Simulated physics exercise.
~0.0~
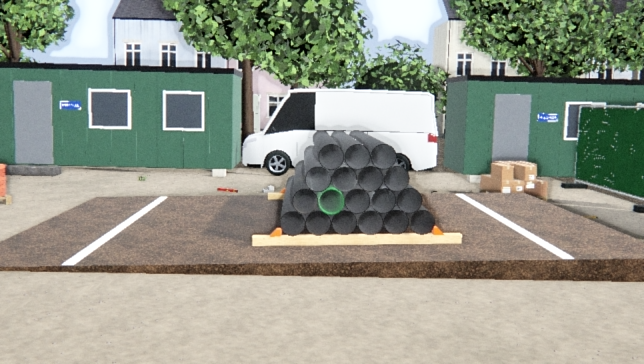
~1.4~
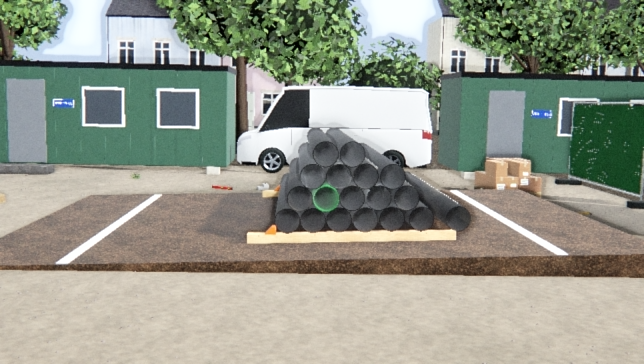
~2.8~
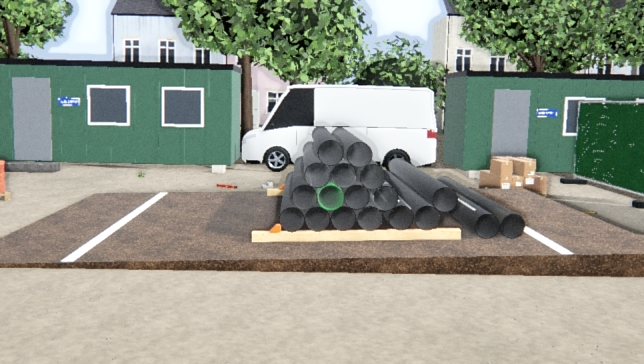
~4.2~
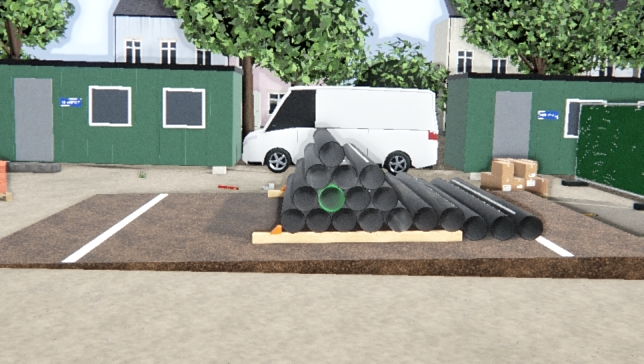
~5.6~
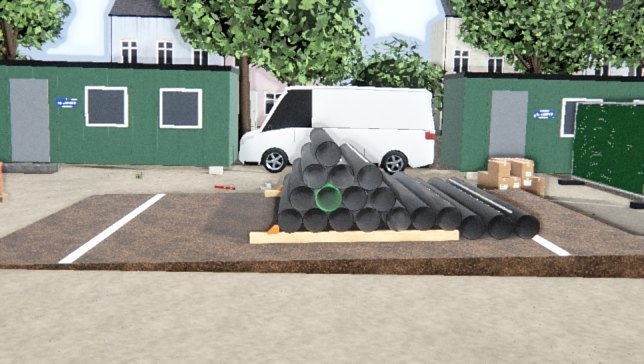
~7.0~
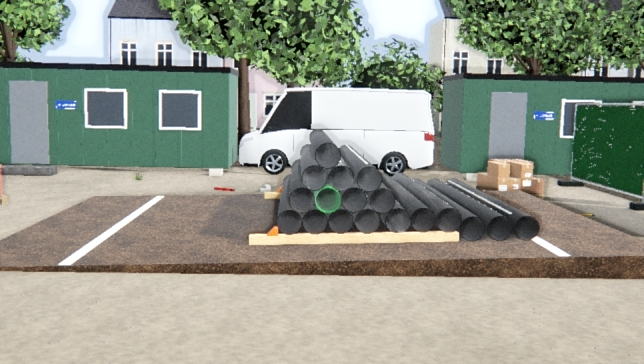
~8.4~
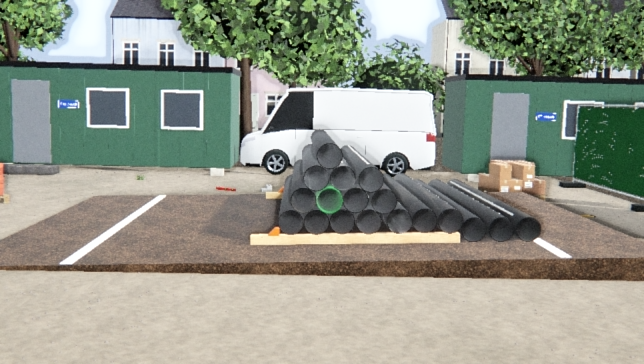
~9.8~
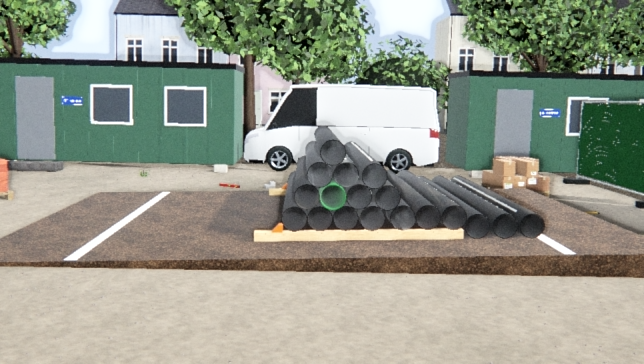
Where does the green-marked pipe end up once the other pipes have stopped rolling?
It ends up still in the stack on top of the wooden bearers.
A stack of dark pipes spills to the right while the green-marked one stays in place.
